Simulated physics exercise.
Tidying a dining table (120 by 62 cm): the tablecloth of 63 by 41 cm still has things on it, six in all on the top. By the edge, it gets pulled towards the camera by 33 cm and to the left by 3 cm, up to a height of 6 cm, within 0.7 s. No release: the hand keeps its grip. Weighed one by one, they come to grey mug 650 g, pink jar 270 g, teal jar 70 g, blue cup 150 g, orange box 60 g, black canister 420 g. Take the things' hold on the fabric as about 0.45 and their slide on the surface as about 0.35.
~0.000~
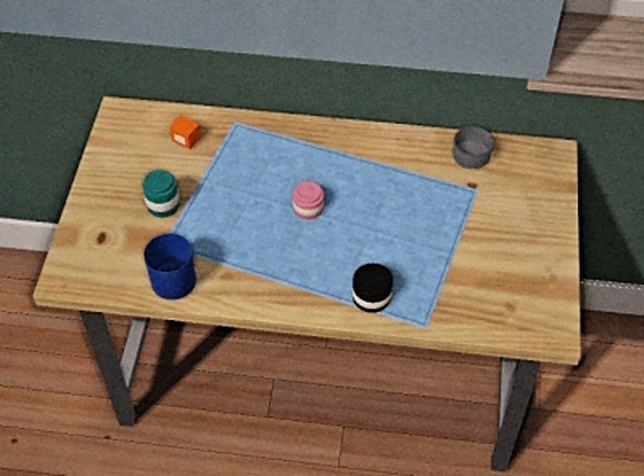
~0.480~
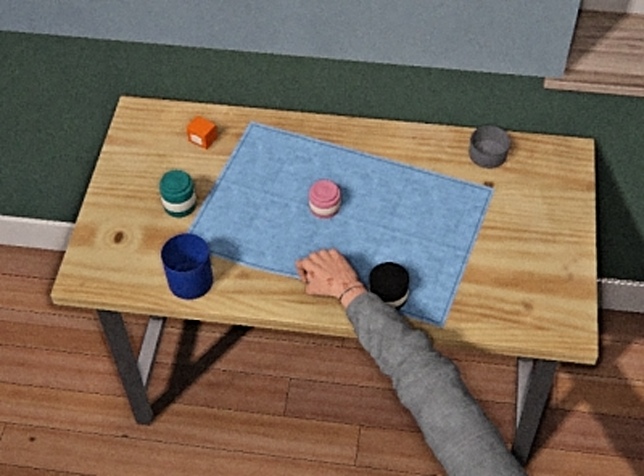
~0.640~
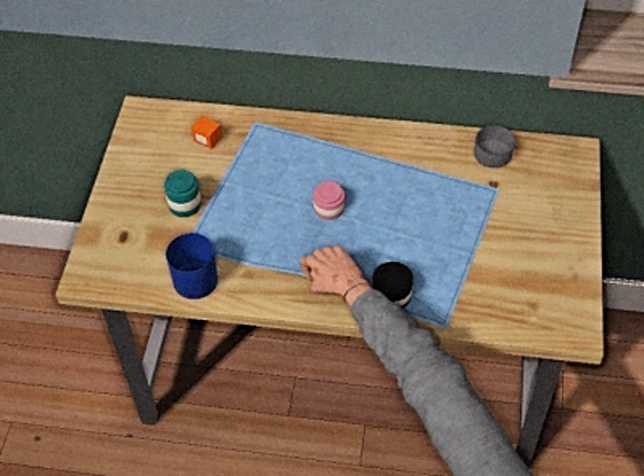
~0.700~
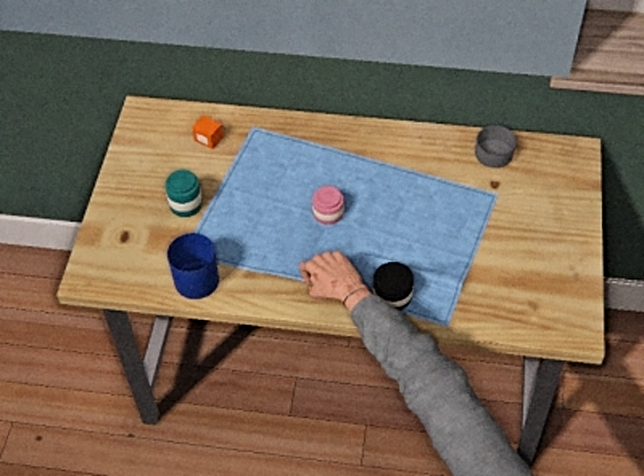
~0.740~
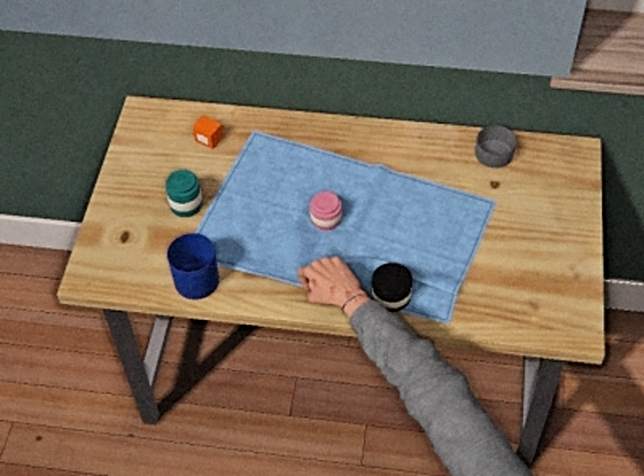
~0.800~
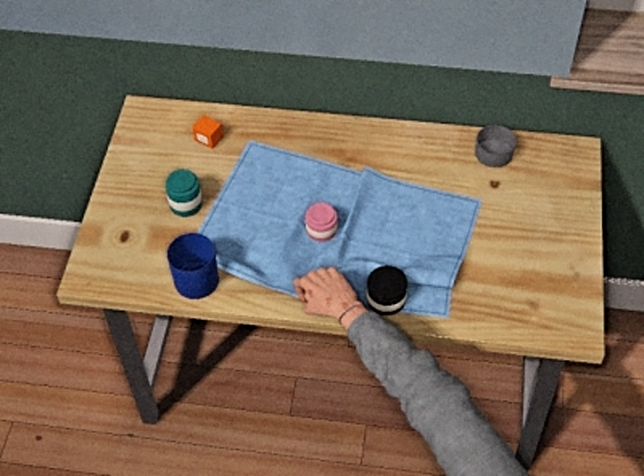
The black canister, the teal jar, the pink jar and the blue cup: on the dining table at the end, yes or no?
Black canister: No. Teal jar: Yes. Pink jar: No. Blue cup: Yes.
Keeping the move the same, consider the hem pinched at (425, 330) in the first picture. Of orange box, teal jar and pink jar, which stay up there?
Done that way, the orange box holds its spot, the teal jar holds its spot, and the pink jar ends up off the top.
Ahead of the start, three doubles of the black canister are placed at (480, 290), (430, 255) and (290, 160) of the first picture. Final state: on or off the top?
Log, listed order - kept / lost / kept.
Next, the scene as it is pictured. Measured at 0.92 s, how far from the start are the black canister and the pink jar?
Black canister 6 cm, pink jar 15 cm.
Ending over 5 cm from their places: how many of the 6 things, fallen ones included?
The number is 2.
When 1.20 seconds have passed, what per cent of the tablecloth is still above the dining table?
Roughly 45% of it.
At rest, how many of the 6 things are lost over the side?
Tally: 2.
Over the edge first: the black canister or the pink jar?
The black one goes first.
After 0.9 s, 95 % of the tablecloth is still over the top; pink jar 16 cm off its start, black canister 6 cm off its start.
After 1.1 s, 80 % of the tablecloth is still over the top; pink jar 26 cm off its start, black canister 15 cm off its start.
After 1.2 s, 45 % of the tablecloth is still over the top; pink jar 36 cm off its start at (279, 319), black canister over the edge.
After 1.3 s, 30 % of the tablecloth is still over the top; pink jar on its side, 43 cm off its start, black canister over the edge.
After 2.9 s, 5 % of the tablecloth is still over the top; pink jar over the edge, black canister over the edge, blue cup 0 cm off its start at (191, 252), teal jar 0 cm off its start at (181, 180).
